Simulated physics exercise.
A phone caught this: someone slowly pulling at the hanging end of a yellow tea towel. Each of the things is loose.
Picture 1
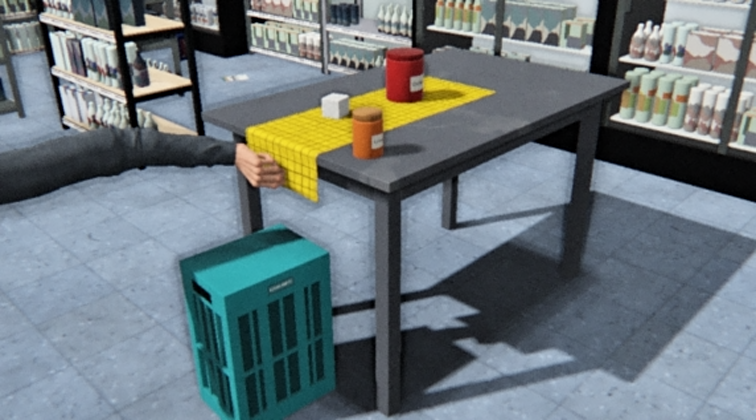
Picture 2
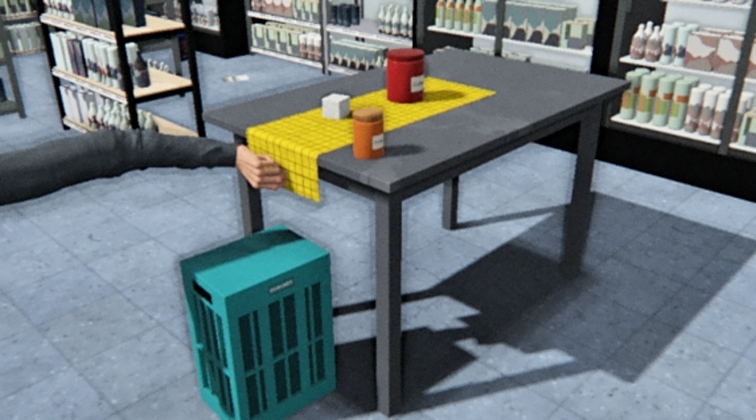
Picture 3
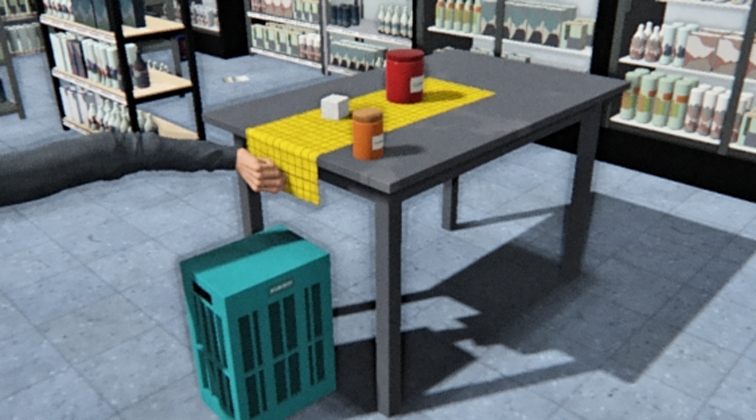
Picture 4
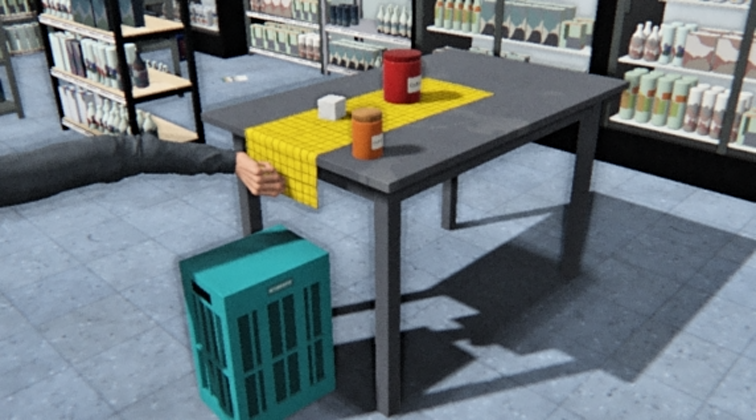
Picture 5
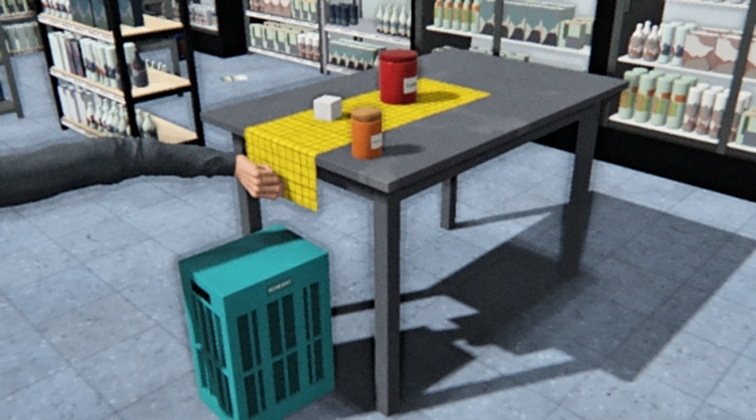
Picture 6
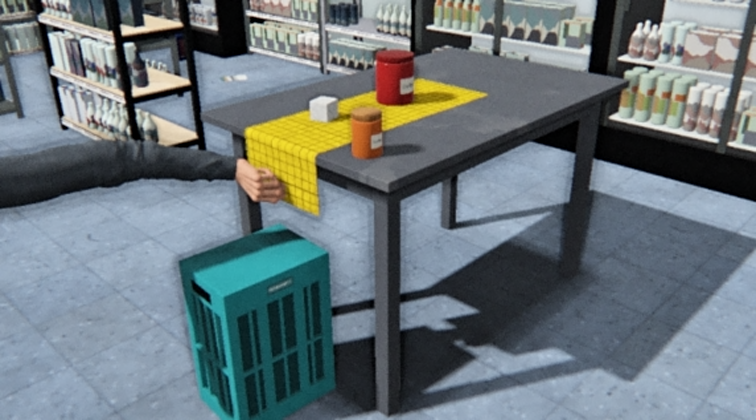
A yellow tea towel lying across a dark table creeps slightly toward the left edge as a hand gripping its hanging end slowly pulls. The white block and red canister on it shift left with the cloth, while the orange jar beside it and the teal crate below barely move, if at all.
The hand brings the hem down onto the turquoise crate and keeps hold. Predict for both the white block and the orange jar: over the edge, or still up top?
Prediction: The white block is still up top; the orange jar is still up top.
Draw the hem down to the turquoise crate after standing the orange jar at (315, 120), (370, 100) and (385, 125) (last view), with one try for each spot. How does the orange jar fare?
1: Off. 2: On. 3: On.
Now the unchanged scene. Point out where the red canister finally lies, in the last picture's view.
It ends up near (365, 86) in the last view.
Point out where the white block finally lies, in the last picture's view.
Its centre point is at (289, 120).
Then, 0.44 s later than the last view, hem going down; block carried along near (309, 114); jar as before.
Then, 1.04 s later than the last view, hem on the crate; block carried along near (289, 120); jar as before.
Finally, hem on the crate; block carried along near (289, 120); jar as before. The white block stays on the table and the orange jar remains up there.
